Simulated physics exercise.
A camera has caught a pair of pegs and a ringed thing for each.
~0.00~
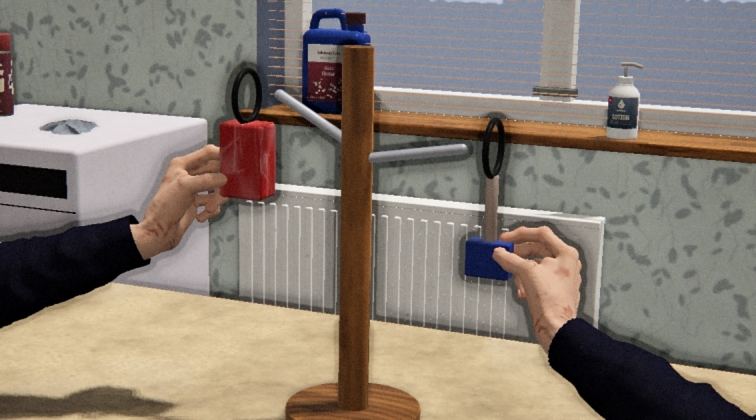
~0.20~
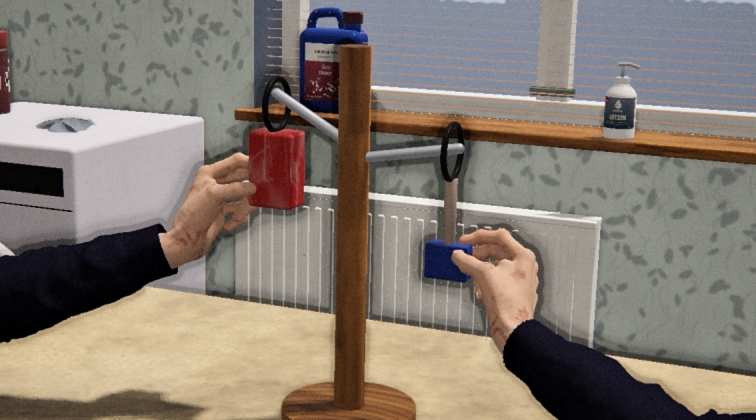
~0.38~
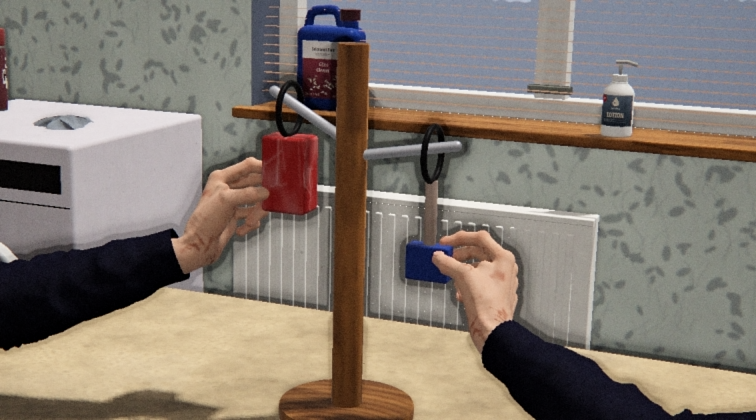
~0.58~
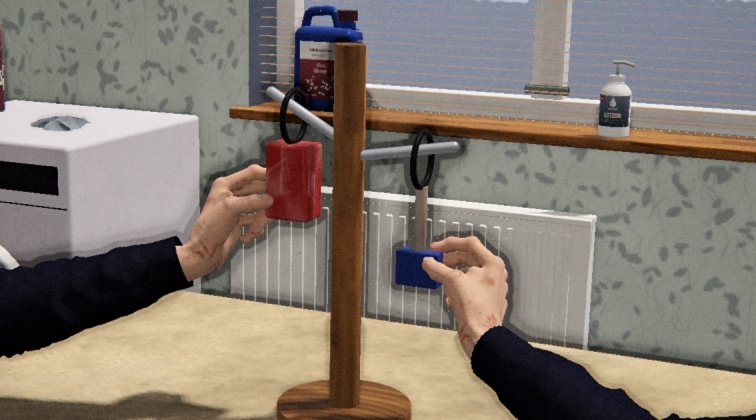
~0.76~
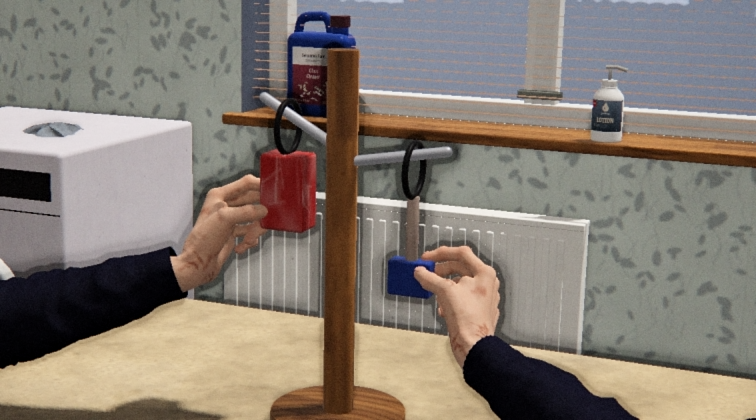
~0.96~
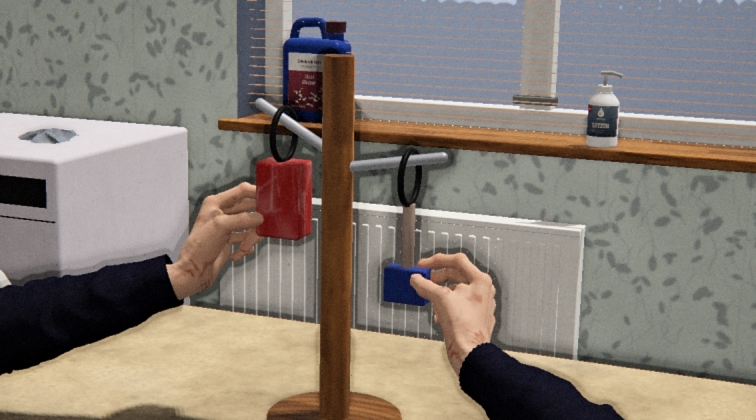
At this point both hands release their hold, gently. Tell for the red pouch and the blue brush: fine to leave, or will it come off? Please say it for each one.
Each one - red pouch: Fine to leave; blue brush: Fine to leave.
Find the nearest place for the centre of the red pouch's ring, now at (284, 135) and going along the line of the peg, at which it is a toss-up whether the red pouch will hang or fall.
Around (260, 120).
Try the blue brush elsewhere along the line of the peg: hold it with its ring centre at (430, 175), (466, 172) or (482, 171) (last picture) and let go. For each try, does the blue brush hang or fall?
First try it clings on, second try it goes down, third try it goes down.
Around 1.06 s, red pouch leaning 10° off how it started near (290, 181); blue brush at rest near (408, 226).
Around 1.12 s, red pouch leaning 17° off how it started near (298, 189); blue brush at rest near (406, 227).
Around 1.62 s, red pouch leaning 18° off how it started near (299, 190); blue brush travelled a little near (387, 228).
Finally (2.2 s), the red pouch stays on its peg, near (299, 190); the blue brush stays on its peg, near (371, 229).
